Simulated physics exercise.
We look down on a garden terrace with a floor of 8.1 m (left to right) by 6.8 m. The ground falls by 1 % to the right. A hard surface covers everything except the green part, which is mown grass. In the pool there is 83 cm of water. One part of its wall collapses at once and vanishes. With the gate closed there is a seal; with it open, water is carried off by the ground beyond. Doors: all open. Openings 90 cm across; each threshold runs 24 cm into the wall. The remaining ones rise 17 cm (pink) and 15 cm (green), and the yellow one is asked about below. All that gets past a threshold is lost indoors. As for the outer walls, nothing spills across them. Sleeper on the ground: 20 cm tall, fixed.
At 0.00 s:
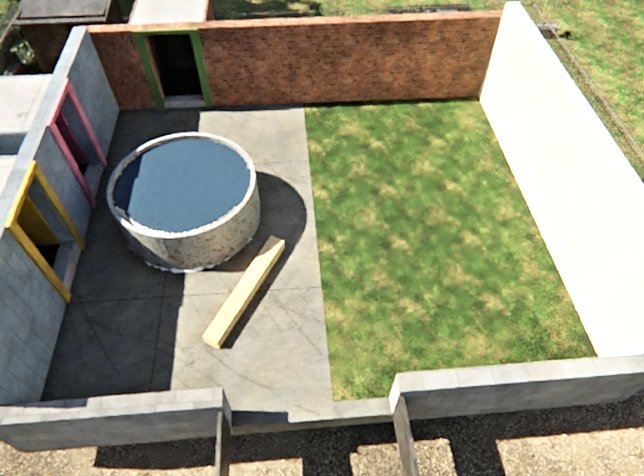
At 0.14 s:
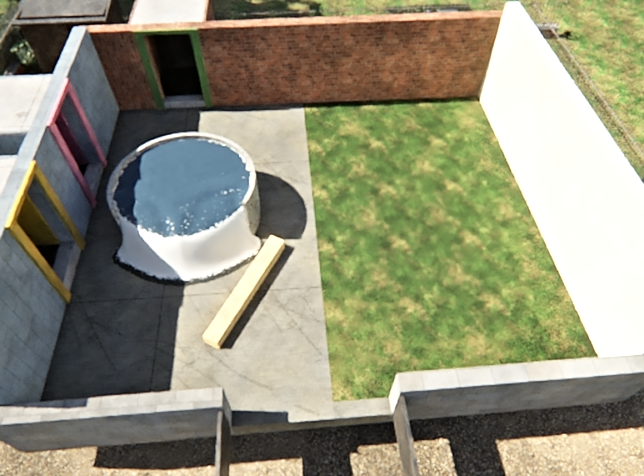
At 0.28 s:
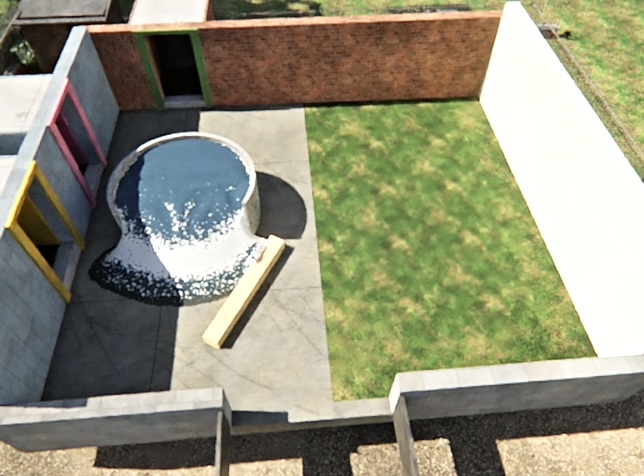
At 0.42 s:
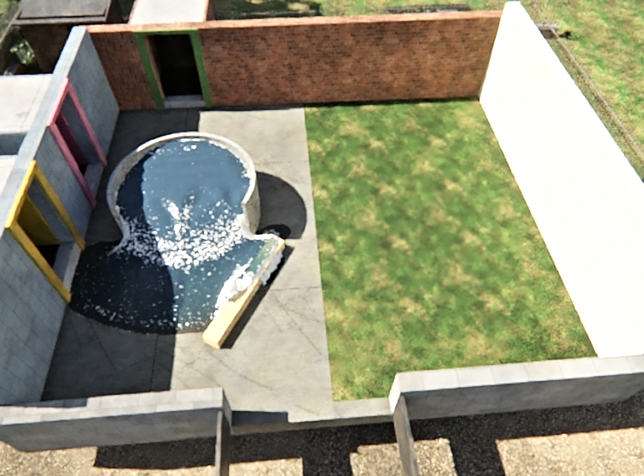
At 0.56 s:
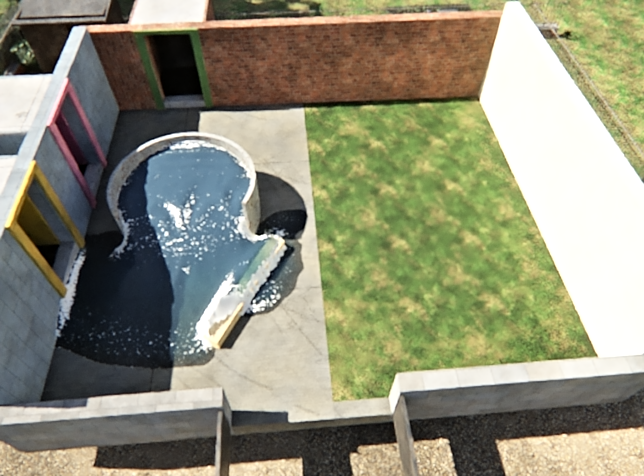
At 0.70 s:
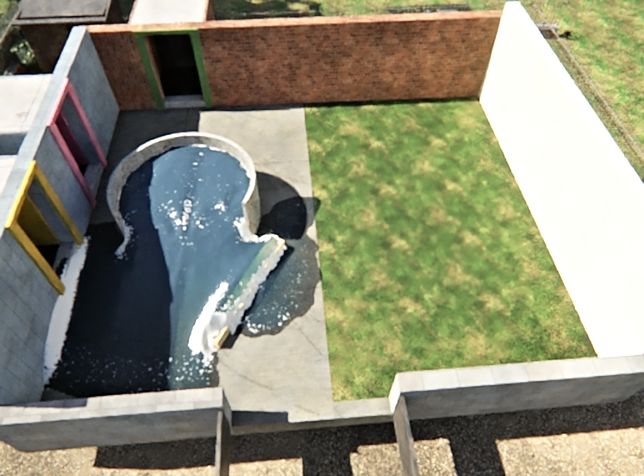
In a walled garden terrace, the near side of a round pool's wall vanishes and water pours out across the grey paving, surging against and over a wooden beam, then spreading left to the wall by the yellow-framed doorway.
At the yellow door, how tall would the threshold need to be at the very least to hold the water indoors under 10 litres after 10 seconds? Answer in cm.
The threshold would need roughly 21 cm.
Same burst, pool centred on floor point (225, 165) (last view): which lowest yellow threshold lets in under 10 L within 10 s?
Roughly 18 centimetres.
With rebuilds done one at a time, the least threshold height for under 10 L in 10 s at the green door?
About 11.5 cm at green.
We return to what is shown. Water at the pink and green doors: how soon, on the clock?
Pink: 1.3 s; green: 4.5 s.
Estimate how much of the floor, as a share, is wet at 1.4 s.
I'd say near 30 percent is wet.
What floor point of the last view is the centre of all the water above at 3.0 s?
Centre estimate: (182, 301) px, approximately.
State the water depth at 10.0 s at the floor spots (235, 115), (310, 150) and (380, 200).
Depths in order: 4 / 5 / 5 cm.
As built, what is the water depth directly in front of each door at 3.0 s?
Reading in centimetres: Yellow = 24, pink = 1, green = 0.
After 1.4 s water covers 30 % of the floor, deepest (61 cm) near (90, 420); 14 cm at the yellow door, 1 litre in over its 26 cm threshold.
After 3.0 s water covers 40 % of the floor, deepest (34 cm) near (35, 424); 24 cm at the yellow door, 2 litres in over its 26 cm threshold.
After 10.0 s water covers 95 % of the floor, deepest (16 cm) near (106, 406); 8 cm at the yellow door, 2 litres in over its 26 cm threshold.
At the yellow door as built, the water arrived by 0.5 s and peaked near 26 cm at 0.8 s.
Run again over the same 10 s with other heights there, 27 litres in over 17.5 cm, 5 litres over 23.5 cm. The limit of 10 litres is kept from about 21 cm up.
